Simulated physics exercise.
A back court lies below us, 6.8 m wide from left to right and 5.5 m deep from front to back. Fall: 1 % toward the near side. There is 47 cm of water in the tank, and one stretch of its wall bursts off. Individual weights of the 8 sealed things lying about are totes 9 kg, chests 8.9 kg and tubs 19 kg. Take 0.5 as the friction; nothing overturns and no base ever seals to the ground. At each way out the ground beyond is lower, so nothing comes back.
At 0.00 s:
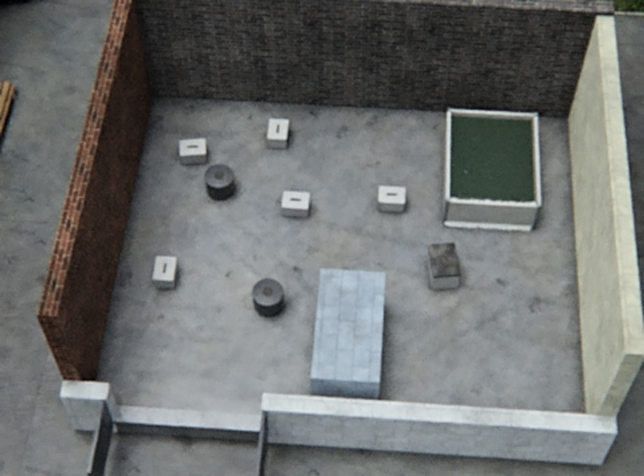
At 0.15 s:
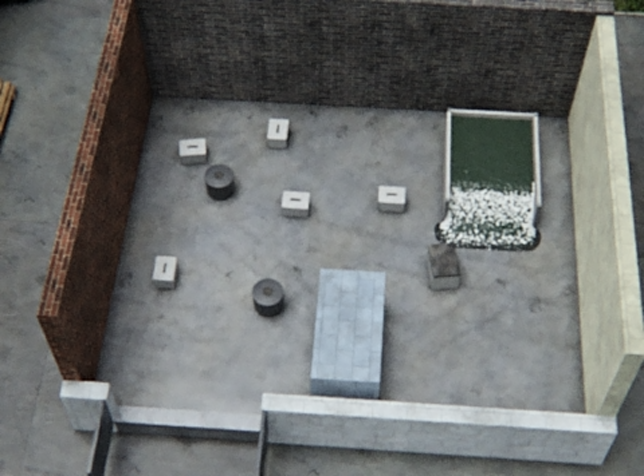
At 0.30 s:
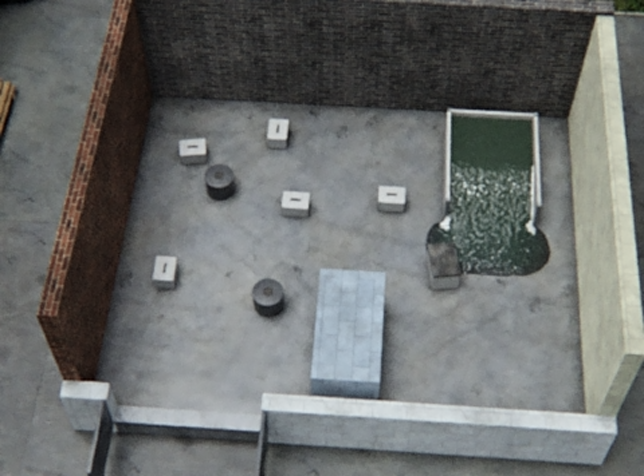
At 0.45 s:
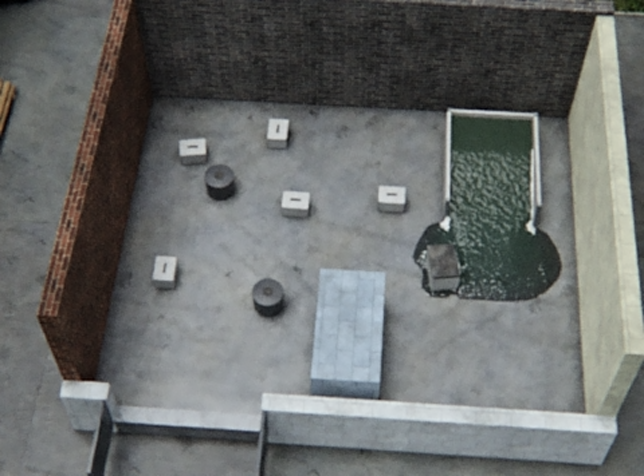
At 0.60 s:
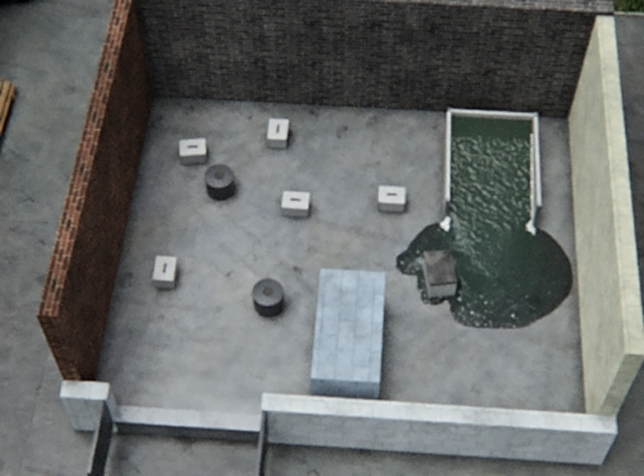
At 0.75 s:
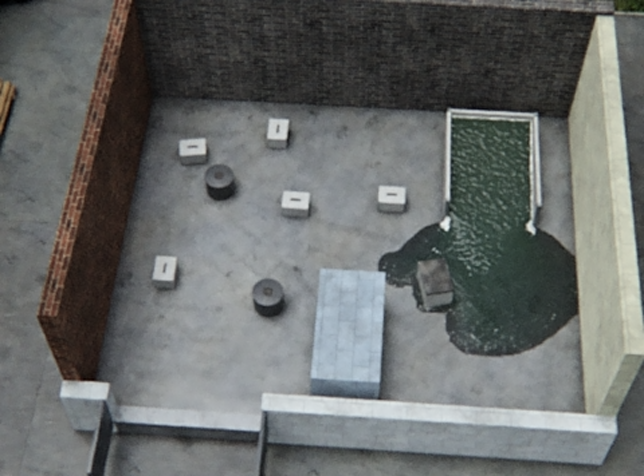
To begin with, a walled court seen from above holds scattered pale blocks, dark round tubs and a tank of dark green water. The tank's near wall bursts away, and white, foaming water pours onto the floor. The dark pool widens around a nearby grey box, which shifts slightly, while the other objects stay still.
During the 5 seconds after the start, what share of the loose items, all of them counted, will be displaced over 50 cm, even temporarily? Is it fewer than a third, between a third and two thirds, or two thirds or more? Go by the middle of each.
It is a minority below a third.
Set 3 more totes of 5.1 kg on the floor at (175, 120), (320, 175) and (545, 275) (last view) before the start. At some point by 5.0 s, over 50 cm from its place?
Each in turn ends up within the limit, within the limit, beyond the limit.
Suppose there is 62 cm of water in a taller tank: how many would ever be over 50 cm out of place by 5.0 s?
The answer would then be 1.
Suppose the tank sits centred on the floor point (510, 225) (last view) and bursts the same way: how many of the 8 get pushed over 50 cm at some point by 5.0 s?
That would give 1.
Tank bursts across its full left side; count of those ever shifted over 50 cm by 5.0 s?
Count: 6.
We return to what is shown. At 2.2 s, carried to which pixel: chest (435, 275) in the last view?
Position: Approx. (395, 387).
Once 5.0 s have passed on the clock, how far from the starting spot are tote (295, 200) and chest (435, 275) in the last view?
Shifts in order: 0 cm; 200 cm.
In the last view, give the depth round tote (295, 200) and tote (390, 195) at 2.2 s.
Depth approx. 0 cm / 0 cm.
After 1.1 s 1 of 8 are over 50 cm from their spots; 0 afloat.
After 2.2 s 1 of 8 are over 50 cm from their spots; 1 afloat.
After 3.5 s 1 of 8 are over 50 cm from their spots; 1 afloat.
After 5.0 s 1 of 8 are over 50 cm from their spots, and 1 have been at some point; 1 afloat.
